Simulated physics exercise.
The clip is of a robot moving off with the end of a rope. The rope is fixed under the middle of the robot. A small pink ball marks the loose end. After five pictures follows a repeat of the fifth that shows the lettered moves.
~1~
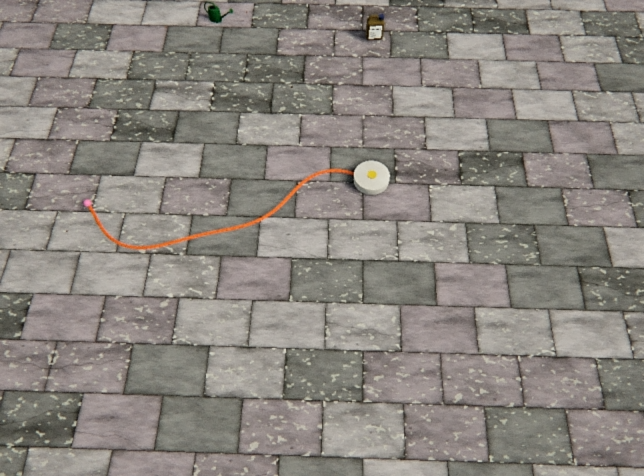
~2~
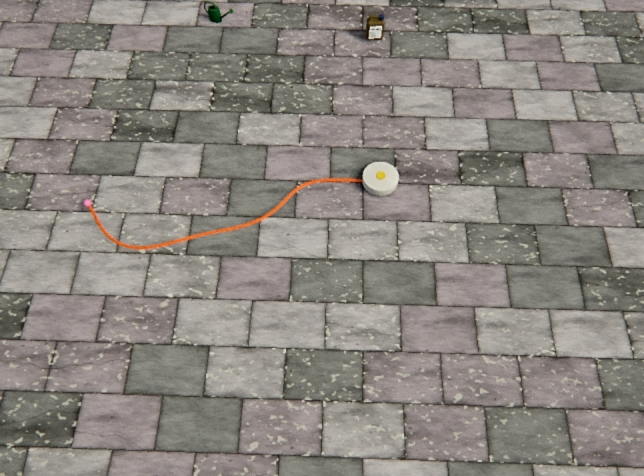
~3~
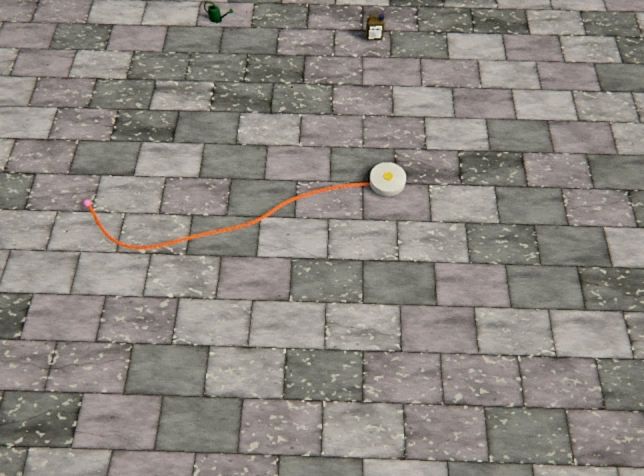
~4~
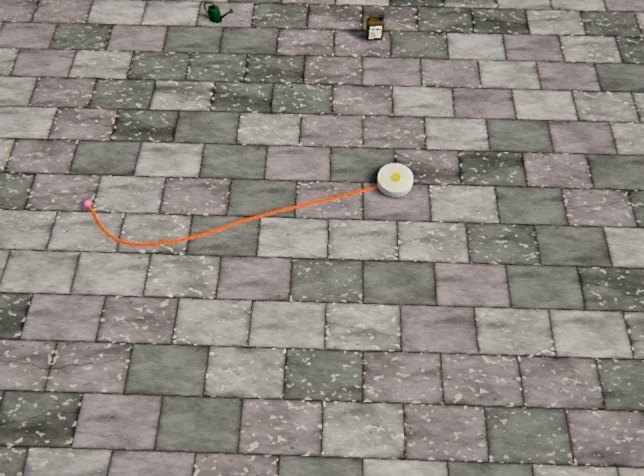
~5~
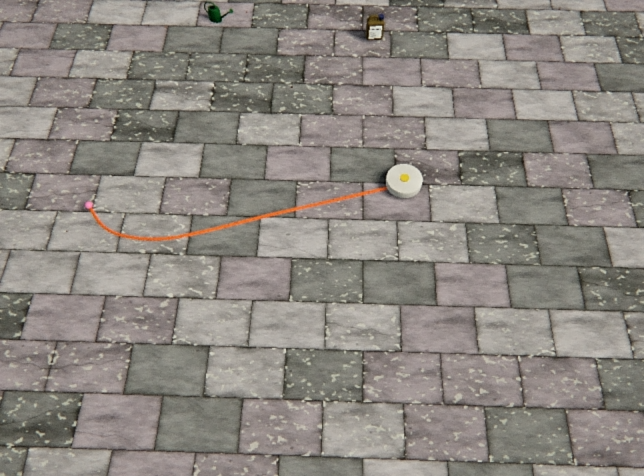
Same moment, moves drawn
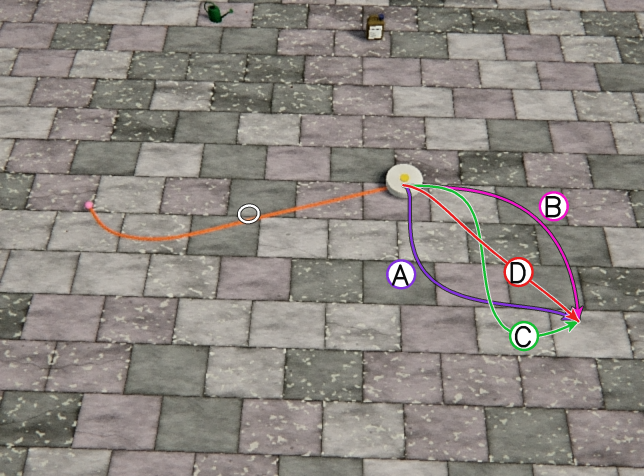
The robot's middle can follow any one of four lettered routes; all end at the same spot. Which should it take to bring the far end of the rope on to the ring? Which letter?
Line B does it.
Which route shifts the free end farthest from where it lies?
Route B.
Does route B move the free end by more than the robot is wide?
On that route, yes.
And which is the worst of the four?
A.
On the marked copy, A from (403, 185) via (443, 288) to (575, 319); B from (403, 185) via (525, 210) to (579, 320); C from (403, 185) via (483, 263) to (579, 321); D from (403, 185) via (488, 248) to (579, 321); the ring at (249, 214).
Taking B. A third of the way, robot (496, 192), middle of the rope (325, 206), free end (157, 222).
Two thirds of the way, robot (566, 253), middle of the rope (389, 212), free end (222, 215).
When it is over, robot (581, 319), middle of the rope (415, 229), free end (248, 213); the free end is on the ring.
As for the rest, A leaves the free end at (222, 238); C leaves the free end at (230, 221); D leaves the free end at (232, 221).
